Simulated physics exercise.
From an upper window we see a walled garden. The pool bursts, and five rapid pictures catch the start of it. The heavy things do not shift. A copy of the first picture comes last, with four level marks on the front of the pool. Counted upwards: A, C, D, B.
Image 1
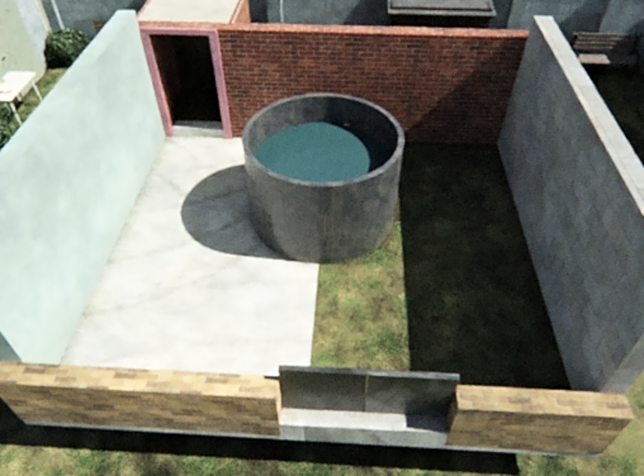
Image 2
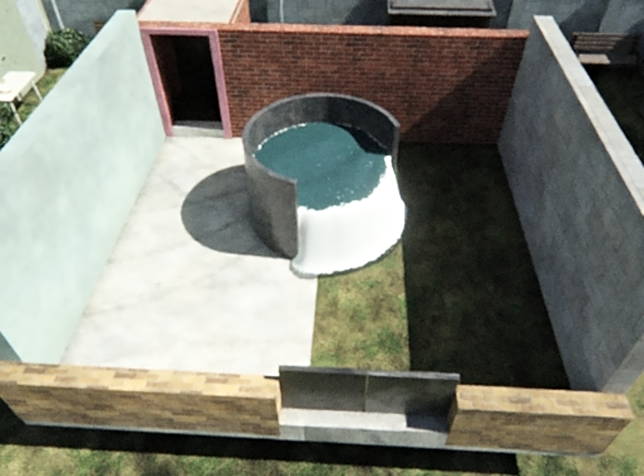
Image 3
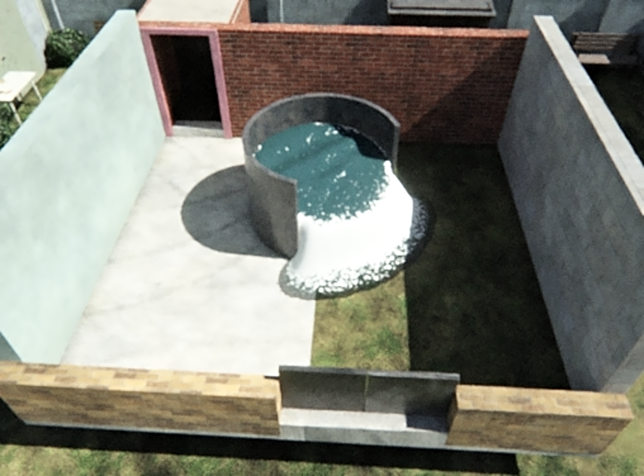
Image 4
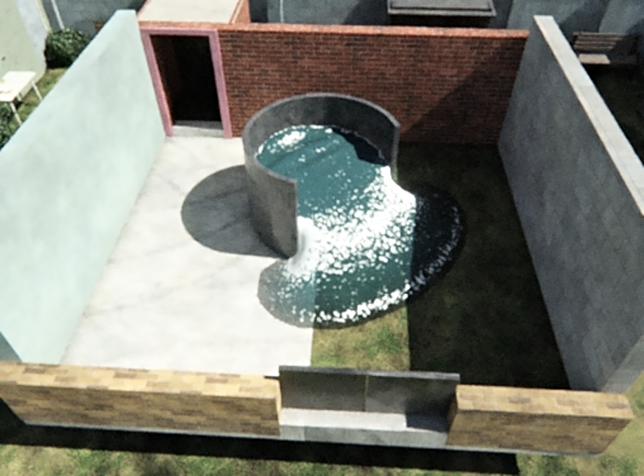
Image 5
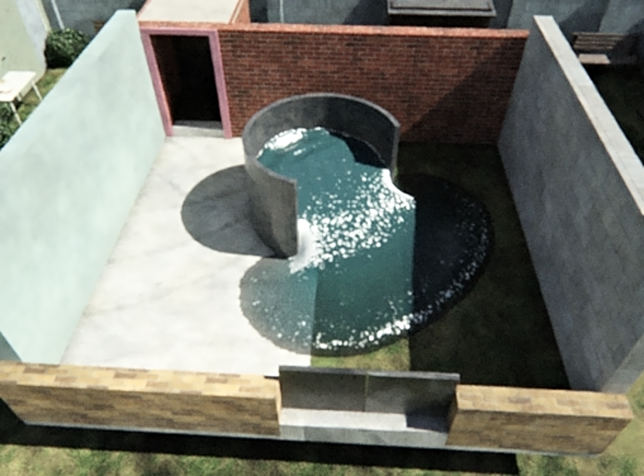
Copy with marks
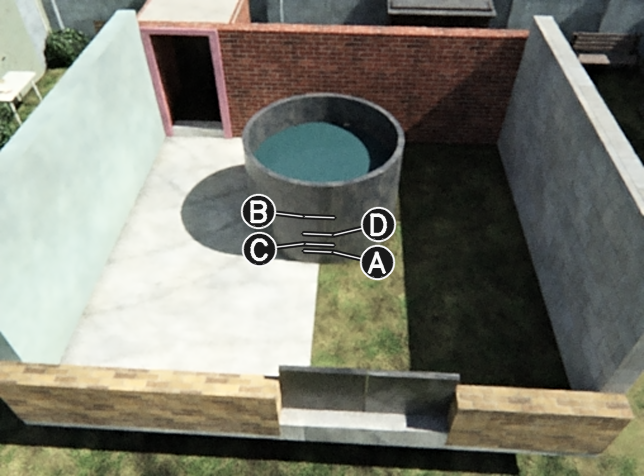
Water bursts through the front of a round grey pool and spreads across the walled garden.
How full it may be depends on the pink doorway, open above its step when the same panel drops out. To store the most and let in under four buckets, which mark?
Line B just does it.
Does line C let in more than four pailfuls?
No.
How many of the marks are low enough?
All of them.
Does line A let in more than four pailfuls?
No, not at all.
In white, A at (318, 251); B at (318, 217); C at (318, 244); D at (318, 234); from the bottom up A, C, D, B.
If A is chosen, nothing gets over.
If B is chosen, a bucket or two gets in.
If C is chosen, nothing gets over.
If D is chosen, nothing gets over.
